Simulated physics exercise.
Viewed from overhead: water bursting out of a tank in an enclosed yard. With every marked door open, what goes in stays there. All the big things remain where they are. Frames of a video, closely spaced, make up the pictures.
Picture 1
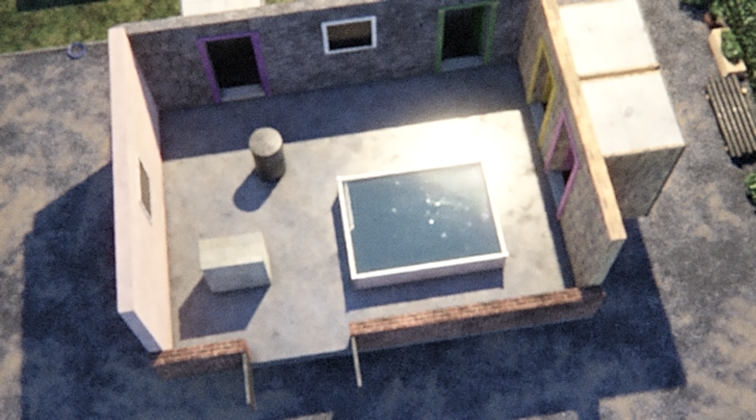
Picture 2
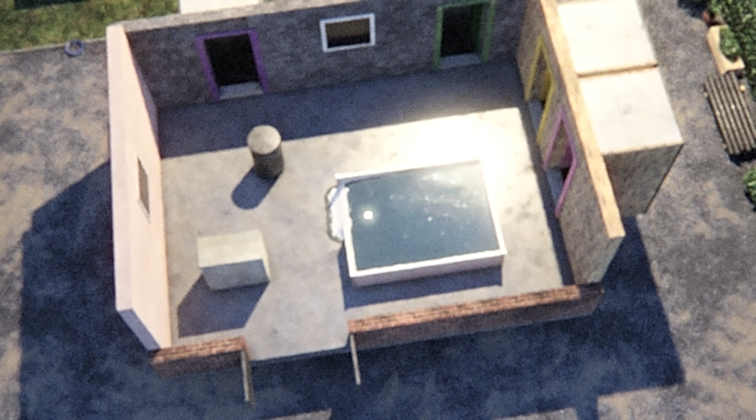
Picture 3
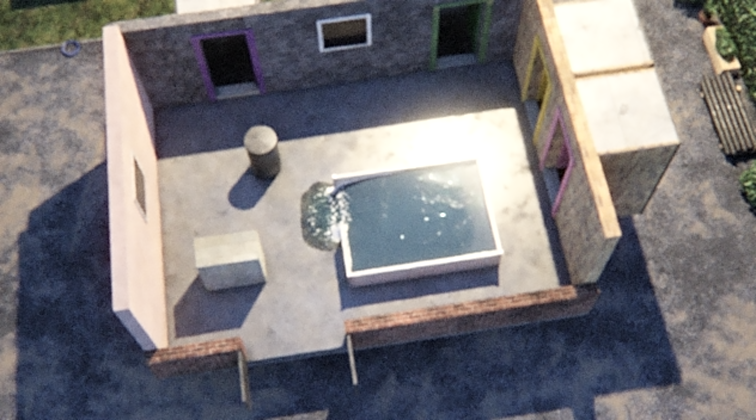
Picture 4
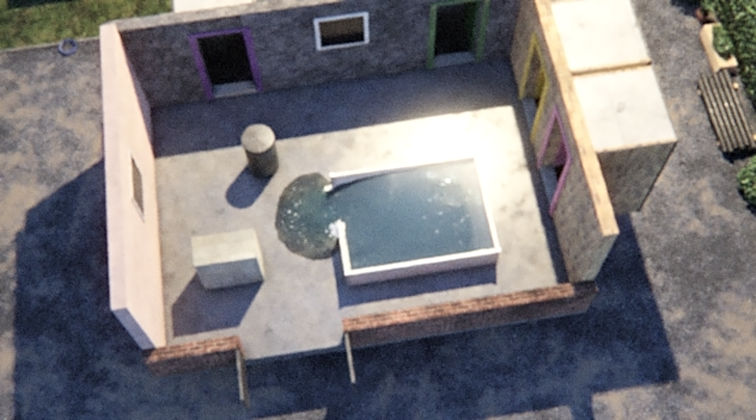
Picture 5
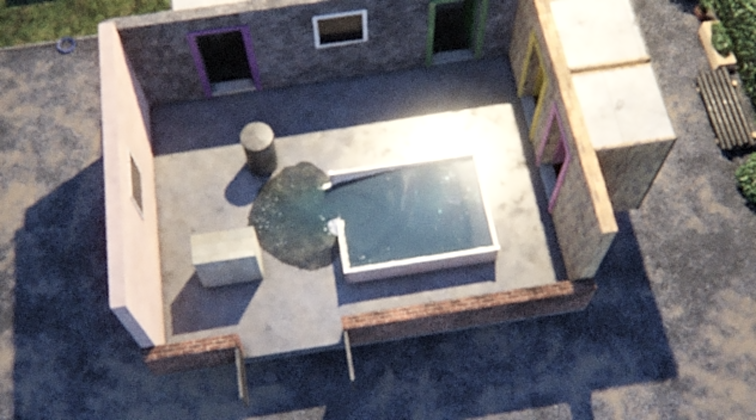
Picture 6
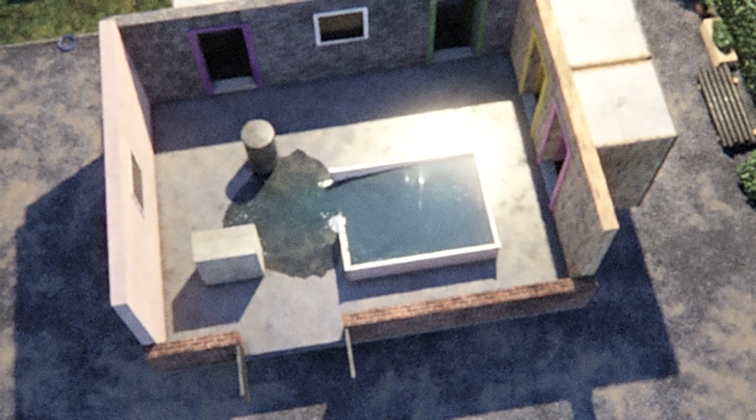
The video shows an overhead view of a walled yard where a rectangular tank of water sits still, then water bursts from its left side and spreads leftward across the floor in a widening dark pool, reaching a cylinder and a pale block.
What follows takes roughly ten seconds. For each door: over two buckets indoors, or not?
In order: The purple door will be at or under the cap; the green door will be at or under the cap; the yellow door will be at or under the cap; the pink door will be at or under the cap.
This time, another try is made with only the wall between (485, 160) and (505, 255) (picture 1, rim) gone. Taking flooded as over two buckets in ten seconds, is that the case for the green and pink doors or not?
In that setup the green door runs over the limit, but the pink door runs over the limit.
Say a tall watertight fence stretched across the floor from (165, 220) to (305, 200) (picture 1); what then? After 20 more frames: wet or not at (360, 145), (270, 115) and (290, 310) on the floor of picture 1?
Results in order: Bone-dry / swamped / swamped.
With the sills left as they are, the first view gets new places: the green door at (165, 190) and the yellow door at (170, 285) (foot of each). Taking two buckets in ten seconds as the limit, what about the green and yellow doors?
The green door exceeds it, while the yellow door exceeds it.
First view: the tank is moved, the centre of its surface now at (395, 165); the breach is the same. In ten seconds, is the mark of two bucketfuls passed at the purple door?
Result, purple door: Ends up above.
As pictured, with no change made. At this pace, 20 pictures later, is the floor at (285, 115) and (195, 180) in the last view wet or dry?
Result, in the order given: Wetted / wetted.
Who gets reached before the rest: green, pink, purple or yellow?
It's the door marked purple.
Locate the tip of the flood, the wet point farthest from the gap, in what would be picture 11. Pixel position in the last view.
Close to (157, 203).
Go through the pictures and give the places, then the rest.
The tank at (420, 218) is whole and still, in the first picture.
Water pours out at (344, 210) and has run to (338, 239), in the second picture.
Water pours out at (341, 211) and has run to (309, 237), in the third picture.
The front is at (284, 236), out from the gap at (338, 209), in the fourth picture.
The front is at (254, 230), out from the gap at (337, 207), in the fifth picture.
Water pours out at (338, 204) and has run to a hidden place, in the sixth picture.
A moment on, water covers 20 % of the floor; the purple door not reached, the green door not reached, the yellow door not reached, the pink door not reached.
Next, water covers 30 % of the floor; the purple door not reached, the green door not reached, the yellow door not reached, the pink door not reached.
Then, water covers 40 % of the floor; the purple door wet at the sill, nothing in, the green door not reached, the yellow door not reached, the pink door not reached.
Later, water covers 55 % of the floor; the purple door under two buckets in, the green door not reached, the yellow door not reached, the pink door not reached.
In the end, water covers 95 % of the floor; the purple door under two buckets in, the green door wet at the sill, nothing in, the yellow door wet at the sill, nothing in, the pink door wet at the sill, nothing in.
